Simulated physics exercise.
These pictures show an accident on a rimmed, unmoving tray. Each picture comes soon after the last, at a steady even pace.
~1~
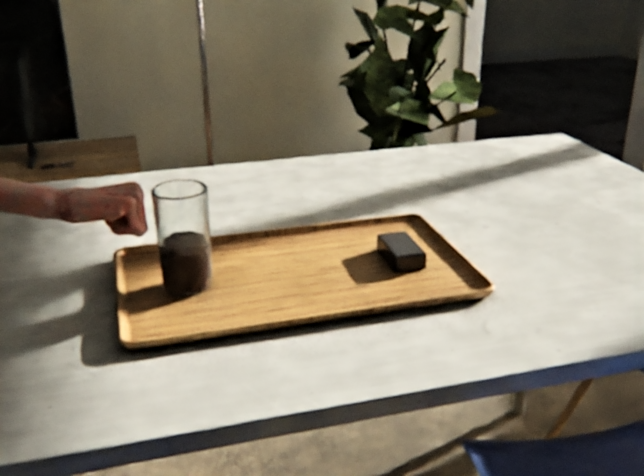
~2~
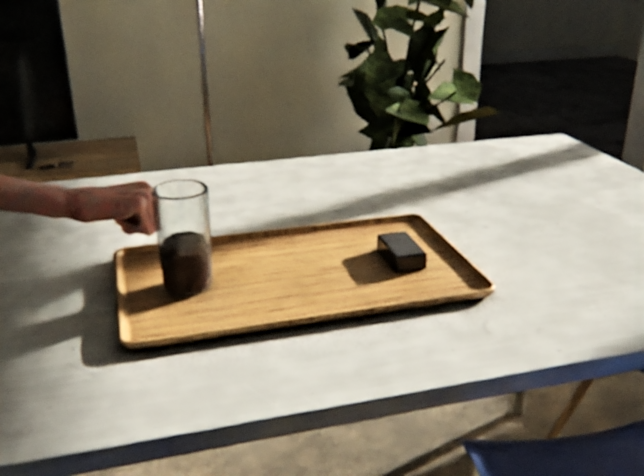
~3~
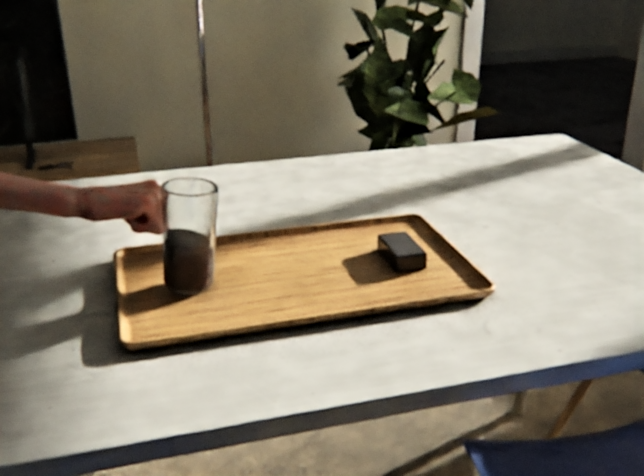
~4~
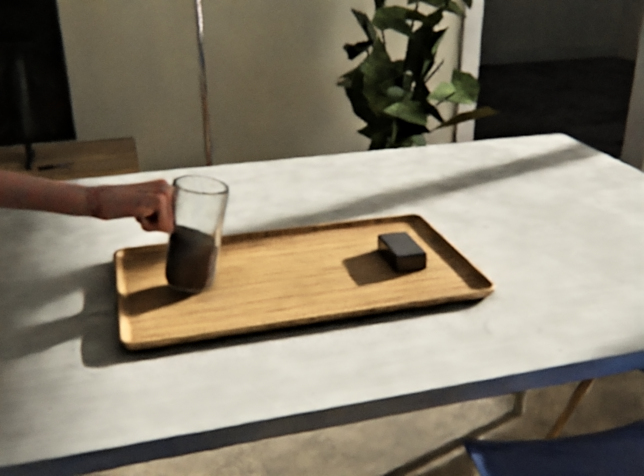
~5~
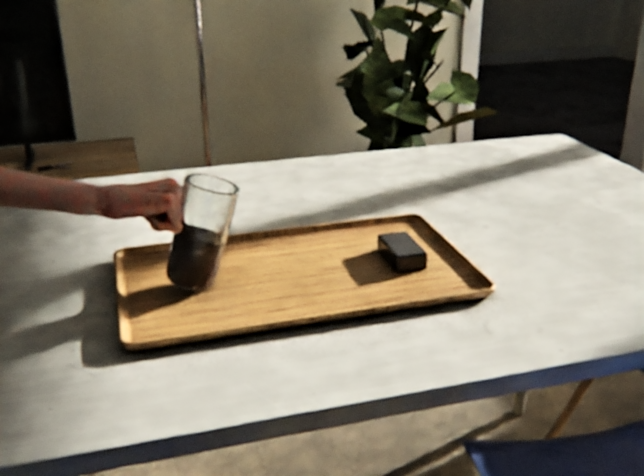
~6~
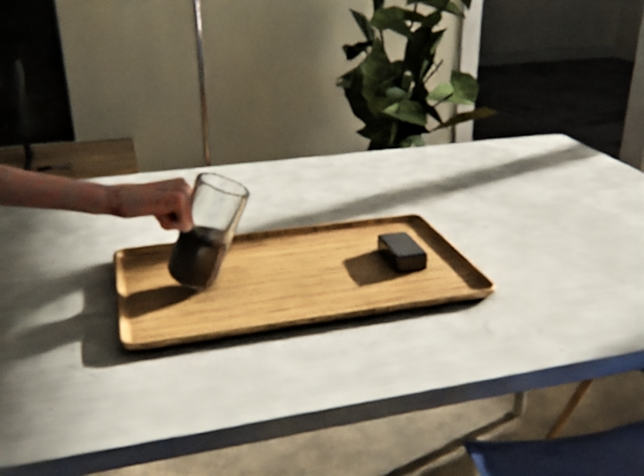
A bare arm reaches in from the left over a pale tabletop, seen from slightly above by a still camera, with a leafy green plant and a blue chair beyond and beside it. A clear glass of dark contents stands at the left of a rimmed wooden tray, a small dark block at the right. The hand meets the glass's upper side and pushes it rightward, and the glass leans steadily further right.
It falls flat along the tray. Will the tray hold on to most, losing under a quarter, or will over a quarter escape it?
The tray holds most.
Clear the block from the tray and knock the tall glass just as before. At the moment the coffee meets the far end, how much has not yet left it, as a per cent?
45 %.
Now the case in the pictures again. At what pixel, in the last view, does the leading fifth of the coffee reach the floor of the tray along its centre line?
It lands near (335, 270).
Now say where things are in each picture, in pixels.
The first picture shows tilt 0°; right rim (206, 188); surface from (161, 240) to (206, 235); the tray's far rim is at (453, 248); a block is fixed to the tray further along.
The second picture shows tilt 0°; right rim (206, 188); surface from (161, 240) to (206, 235).
The third picture shows tilt 5°; right rim (216, 188); surface from (167, 229) to (208, 236).
The fourth picture shows tilt 11°; right rim (227, 188); surface from (172, 221) to (216, 237).
The fifth picture shows tilt 17°; right rim (237, 190); surface from (179, 224) to (222, 235).
The sixth picture shows tilt 22°; right rim (247, 192); surface from (180, 235) to (227, 231).
A moment on, the tall glass is falling and 100 per cent is in the glass, 0 on the tray and 0 above or beyond its rim.
Next, the tall glass lies on its side and 96 per cent is in the glass, 2 on the tray and 3 above or beyond its rim.
Then the tall glass lies on its side and 53 per cent is in the glass, 35 on the tray and 12 above or beyond its rim.
Later the tall glass lies on its side and 27 per cent is in the glass, 62 on the tray and 11 above or beyond its rim.
Finally, 86 per cent is held by tray and glass, 14 is off the tray.
